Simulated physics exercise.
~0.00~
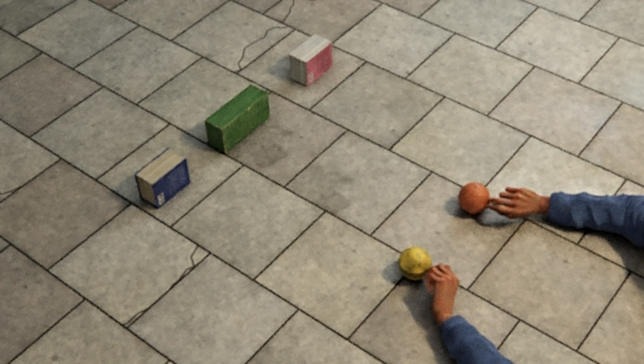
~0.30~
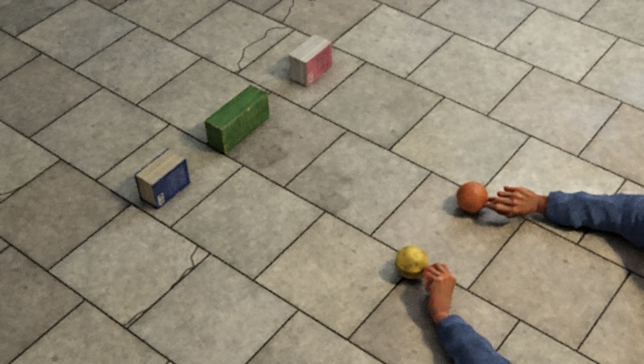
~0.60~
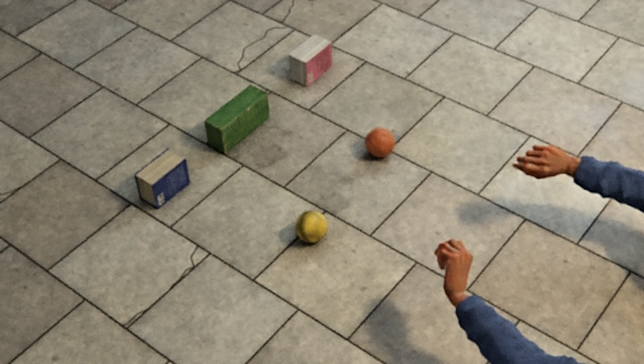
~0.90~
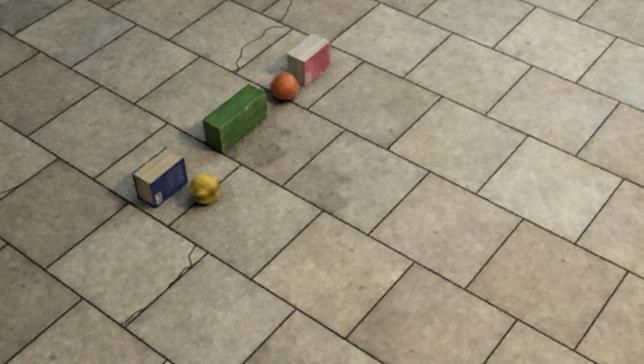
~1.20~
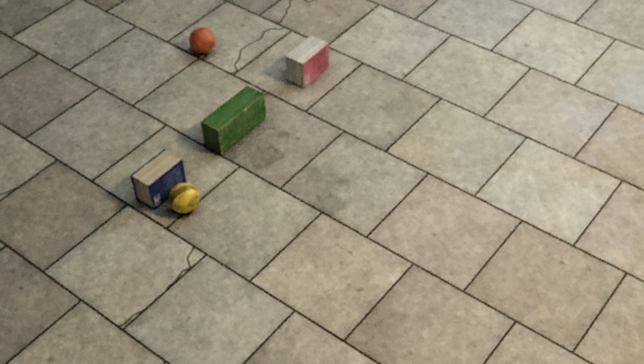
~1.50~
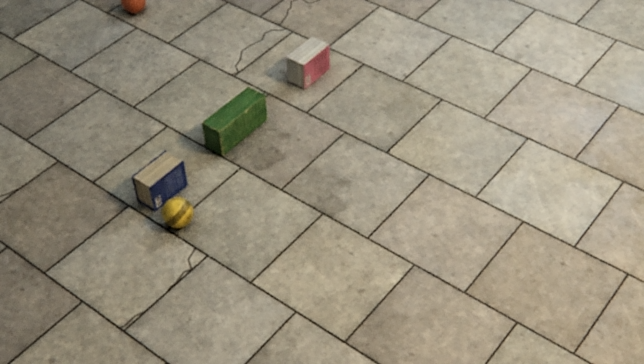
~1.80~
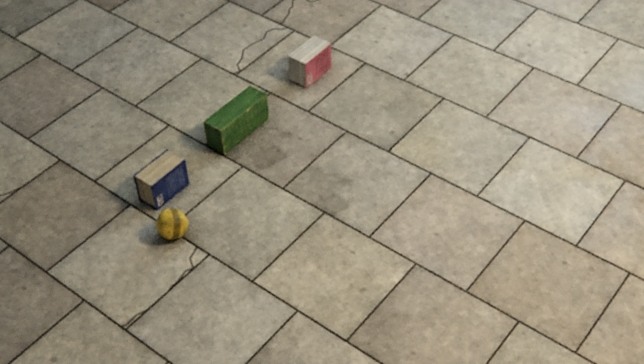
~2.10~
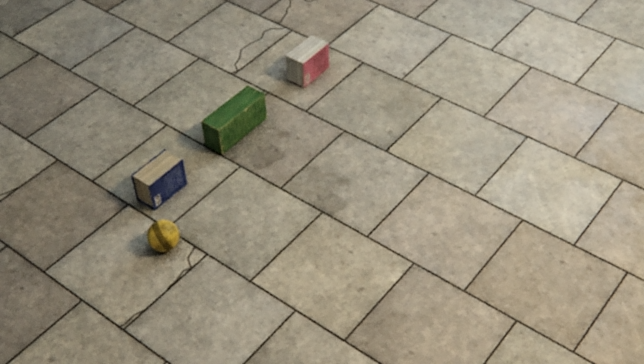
Two hands in blue sleeves reach in from the right over a floor of grey stone tiles, seen from above at an angle, holding an orange ball and a yellow ball. Toward the upper left stand a blue book, a green block and a pink book in a slanting row with narrow gaps. The hands release both balls and draw back as they roll up and left. The orange ball passes between the green block and the pink book and rolls out of view at the top. The yellow ball hits the blue book, turns back and drifts down and left in front of it.
